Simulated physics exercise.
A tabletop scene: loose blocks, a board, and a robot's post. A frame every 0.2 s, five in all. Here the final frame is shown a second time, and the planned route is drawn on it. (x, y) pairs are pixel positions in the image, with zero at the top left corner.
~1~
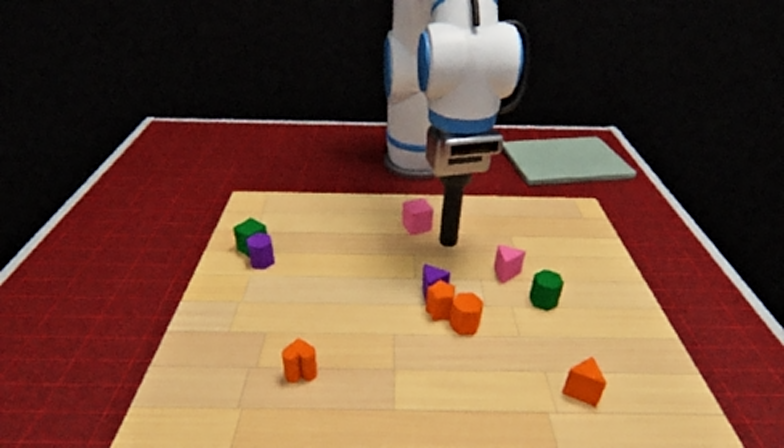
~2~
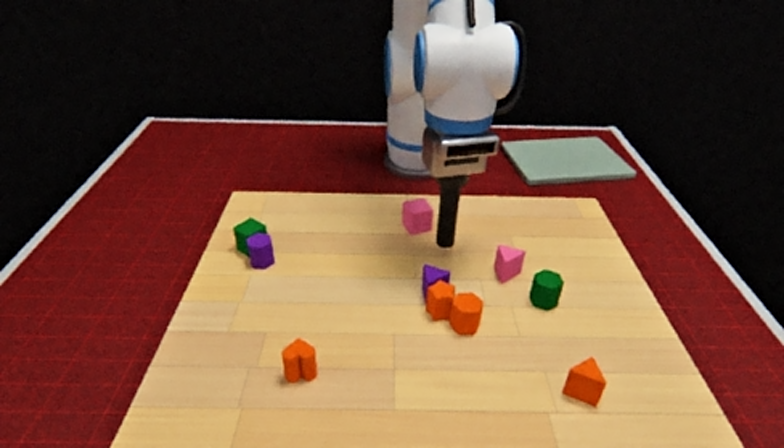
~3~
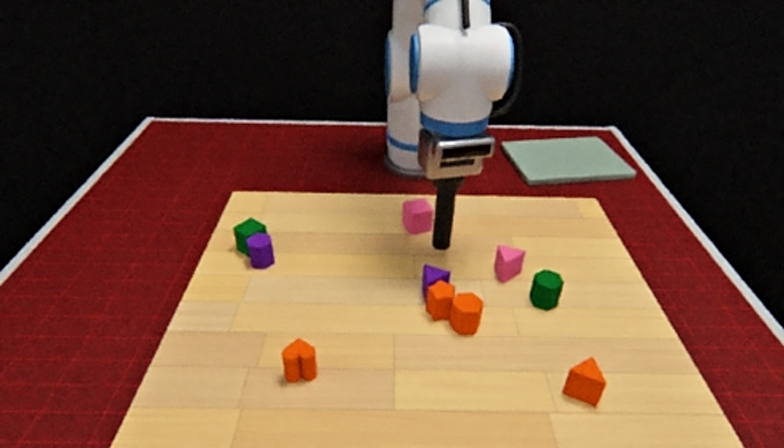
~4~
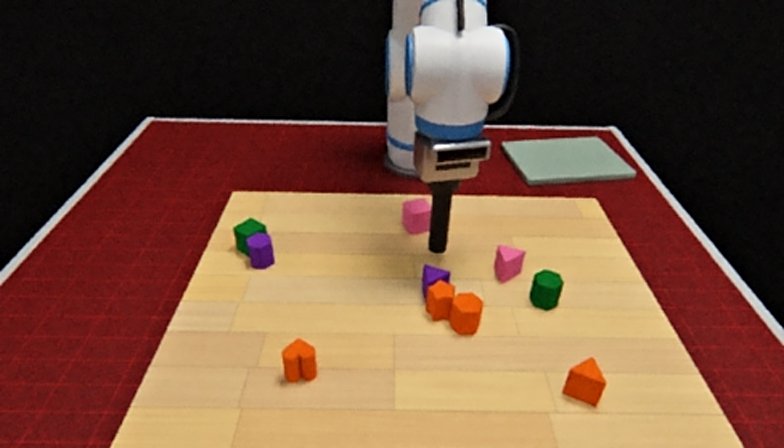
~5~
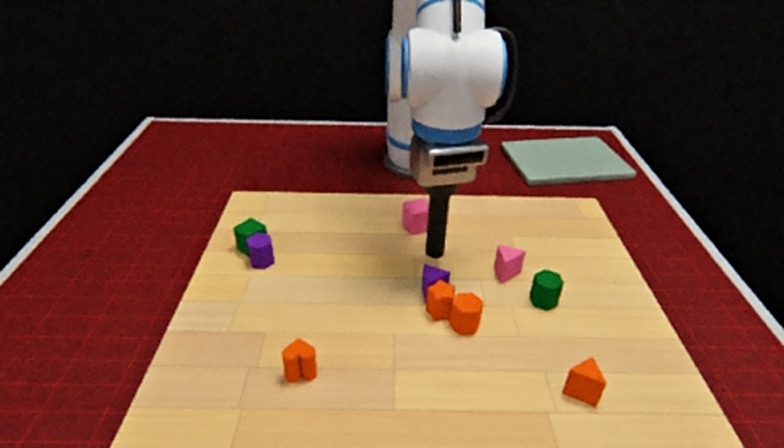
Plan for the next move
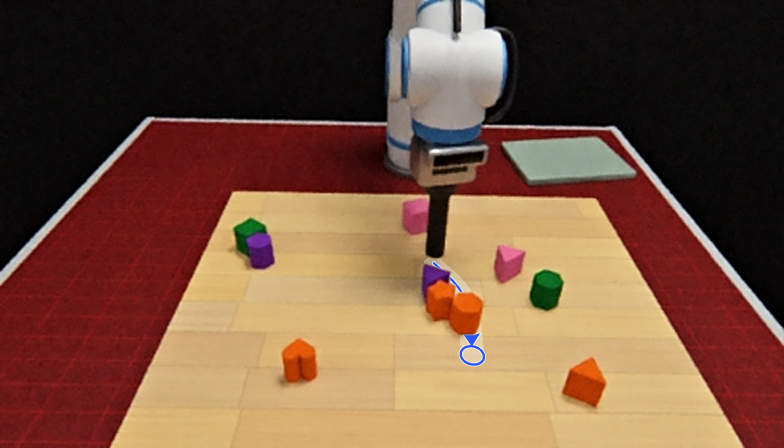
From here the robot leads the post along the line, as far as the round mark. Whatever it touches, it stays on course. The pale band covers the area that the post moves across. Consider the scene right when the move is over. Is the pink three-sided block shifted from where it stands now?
No, that is not what happens.
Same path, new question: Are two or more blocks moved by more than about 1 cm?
The answer is no.
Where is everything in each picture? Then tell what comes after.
Tip of the post (448, 242), middles of tops, orange hexagonal block (468, 302), pink three-sided block (510, 252), in the first picture.
Post (445, 243), nothing pushed, in the second picture.
Post (441, 245), nothing pushed, in the third picture.
Post (437, 248), nothing pushed, in the fourth picture.
Post (435, 253), orange hexagonal block (468, 302), pink three-sided block (510, 252), in the fifth picture.
The line goes from (434, 263) through (458, 287) and (470, 319) to (472, 355).
One third of the way, post (460, 277); nothing pushed yet.
Two thirds of the way, post (472, 308); orange hexagonal block (466, 313), turned 20° clockwise.
At the end, post (474, 344); orange hexagonal block (453, 341), turned 75° clockwise; pink three-sided block unmoved.
